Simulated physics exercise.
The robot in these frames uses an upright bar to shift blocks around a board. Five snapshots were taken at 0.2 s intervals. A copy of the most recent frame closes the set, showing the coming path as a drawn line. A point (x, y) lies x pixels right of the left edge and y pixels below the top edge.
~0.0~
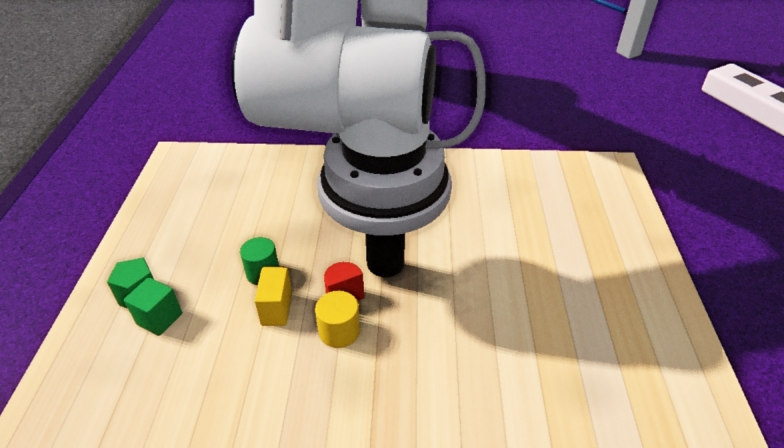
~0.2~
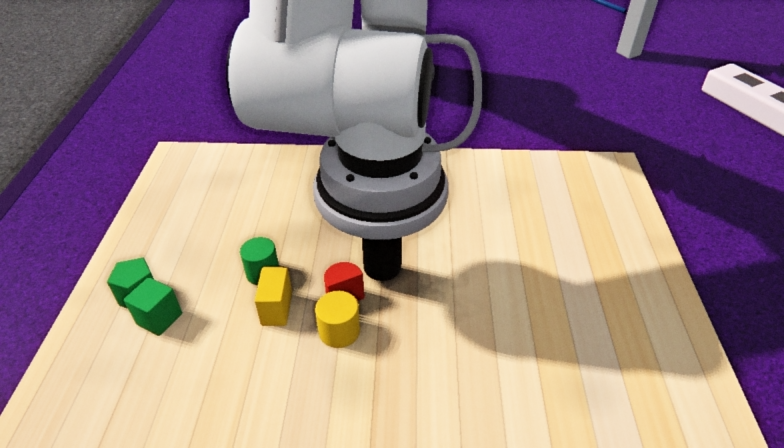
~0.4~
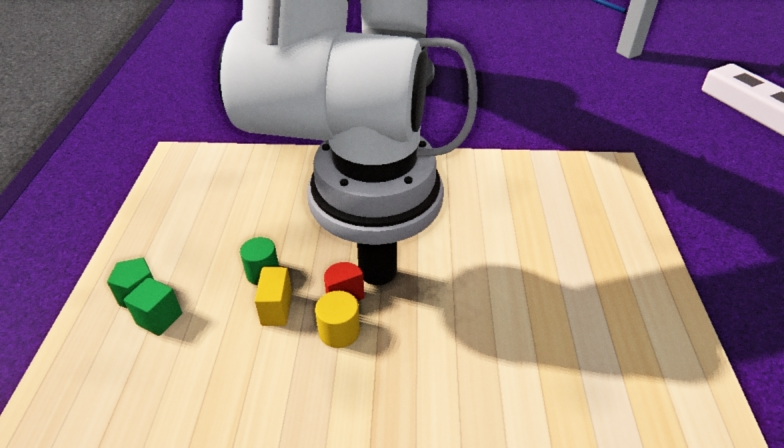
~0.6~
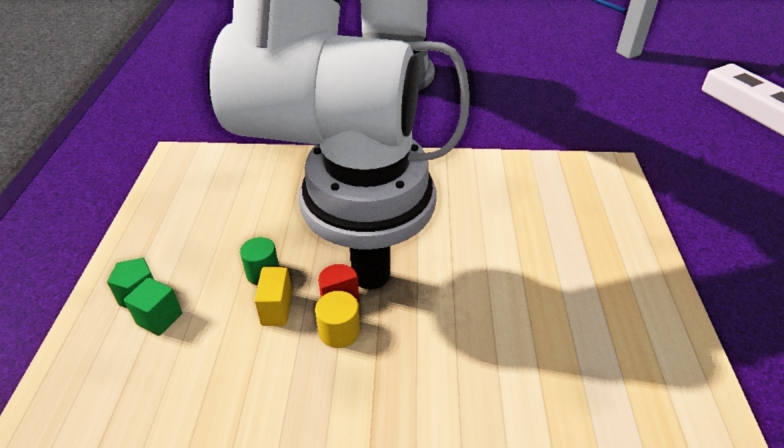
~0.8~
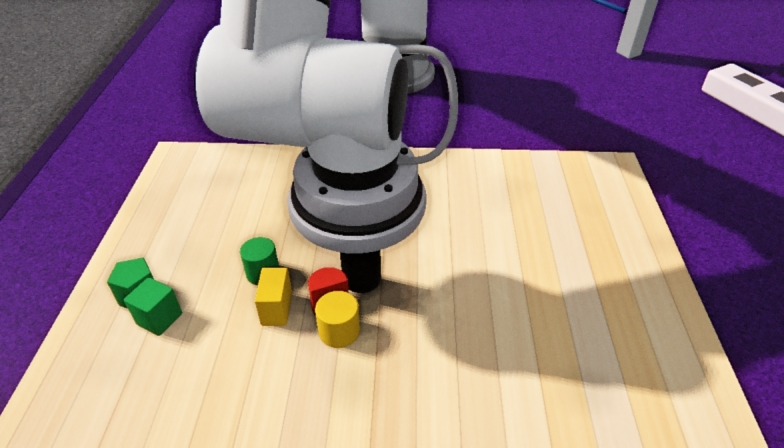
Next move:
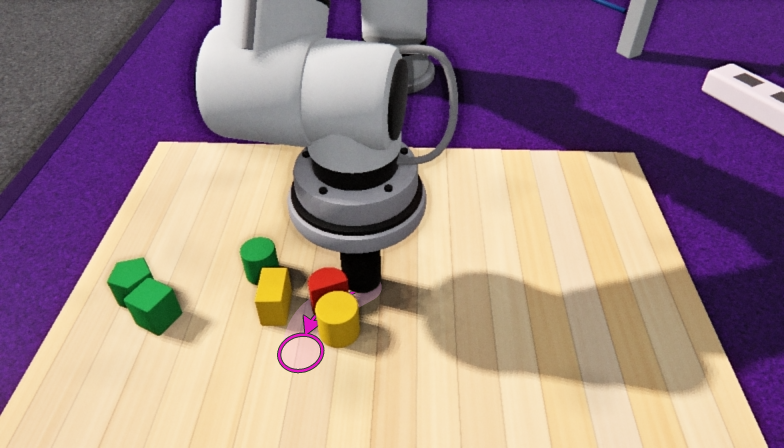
A light wooden board on a purple floor is seen from above at an angle, with the camera still. A grey-white robot arm holds a black upright bar near a red block and a yellow cylinder, with a yellow block and a green cylinder to their left and two green blocks farther left. The arm moves the bar slightly left and toward the viewer, then pushes the red block a short way left.
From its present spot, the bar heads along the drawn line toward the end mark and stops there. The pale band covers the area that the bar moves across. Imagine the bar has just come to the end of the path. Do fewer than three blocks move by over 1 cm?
No, I don't think so.
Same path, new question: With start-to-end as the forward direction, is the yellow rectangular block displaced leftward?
Short answer: No.
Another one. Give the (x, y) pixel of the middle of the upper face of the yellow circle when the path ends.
So, by the moment the path ends, you'll find the top centre of the yellow circle at (334, 346).
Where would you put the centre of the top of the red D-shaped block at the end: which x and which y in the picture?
Roughly at (263, 307).
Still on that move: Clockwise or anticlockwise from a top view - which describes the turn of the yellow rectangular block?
Clockwise from above.
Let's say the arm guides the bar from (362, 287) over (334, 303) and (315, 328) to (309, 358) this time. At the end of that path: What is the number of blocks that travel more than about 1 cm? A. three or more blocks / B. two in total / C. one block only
Correct choice: A.
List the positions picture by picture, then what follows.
The first picture shows bar tip at (386, 265); block tops, green circle at (257, 248); yellow rectangular block at (271, 283); red D-shaped block at (342, 272); yellow circle at (337, 306).
The second picture shows bar at (382, 268); blocks unchanged.
The third picture shows bar at (378, 272); blocks unchanged.
The fourth picture shows bar at (371, 276); red D-shaped block at (336, 274).
The fifth picture shows bar at (362, 280); green circle at (257, 248); yellow rectangular block at (271, 283); red D-shaped block at (326, 277); yellow circle at (337, 306).
Path on the board, from (362, 287) by way of (334, 302) and (310, 323) to (301, 352).
What follows on the original path. Halfway along, bar at (319, 304); yellow rectangular block at (253, 284), turned 40° clockwise; red D-shaped block at (278, 297), turned 25° clockwise; yellow circle at (330, 318).
At the end, bar at (299, 345); green circle in place; yellow rectangular block at (250, 284), turned 50° clockwise; red D-shaped block at (263, 307), turned 70° clockwise; yellow circle at (334, 346).
